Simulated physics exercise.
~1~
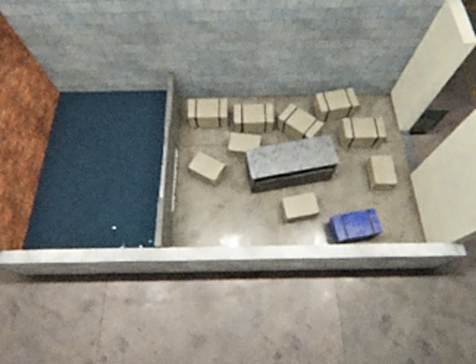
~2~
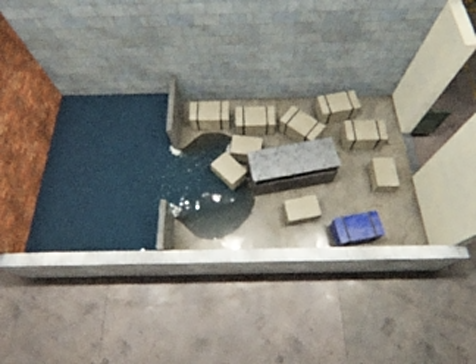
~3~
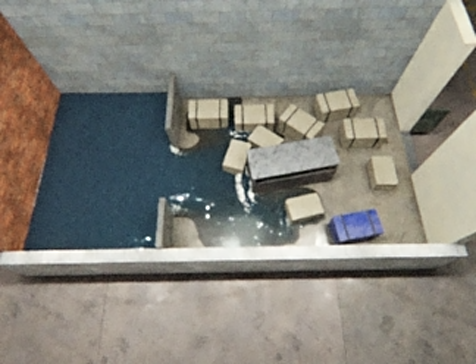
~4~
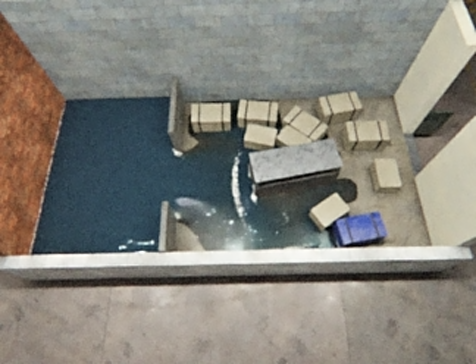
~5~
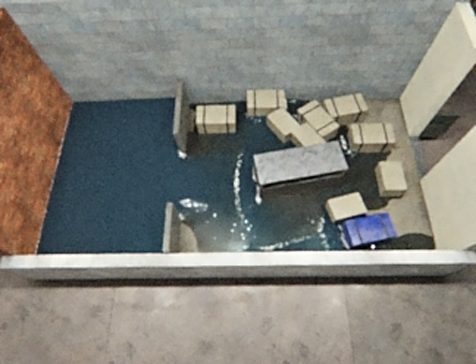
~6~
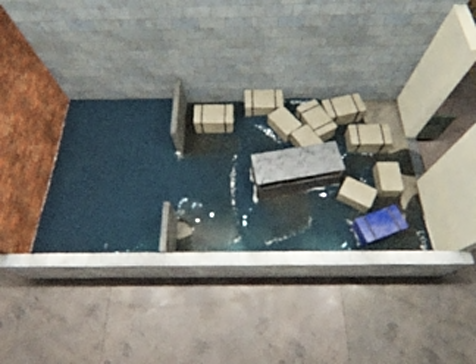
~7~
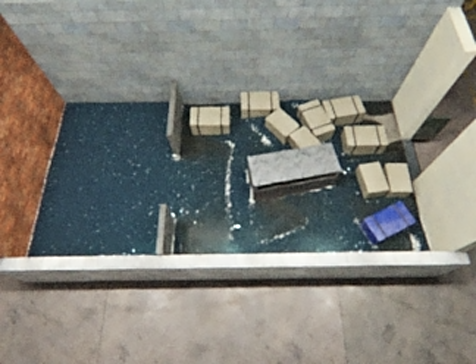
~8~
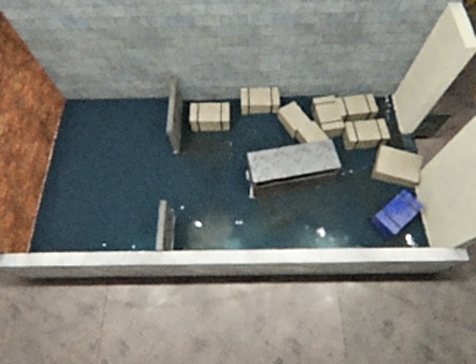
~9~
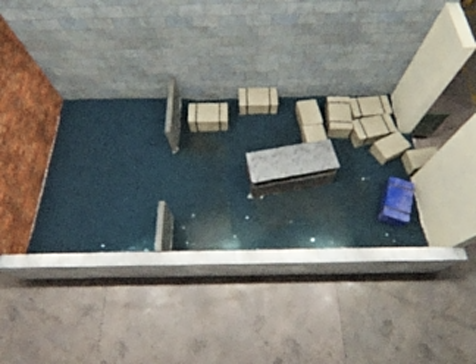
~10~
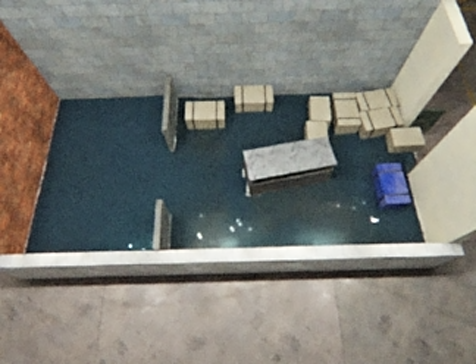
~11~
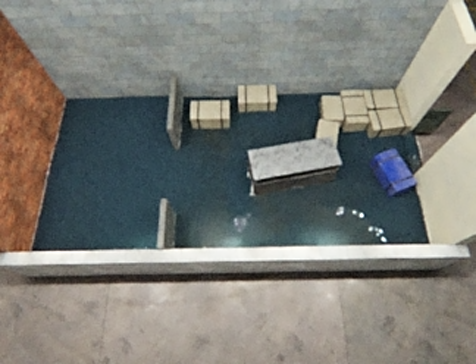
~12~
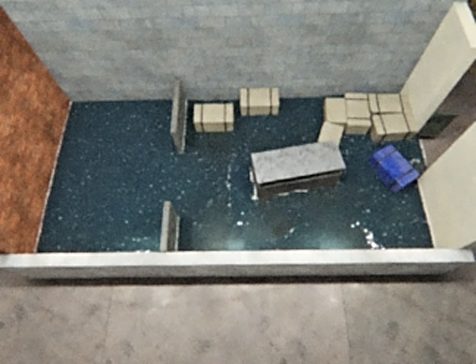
In a walled basement, water floods rightward, pushing crates and a blue trunk toward the doorway.
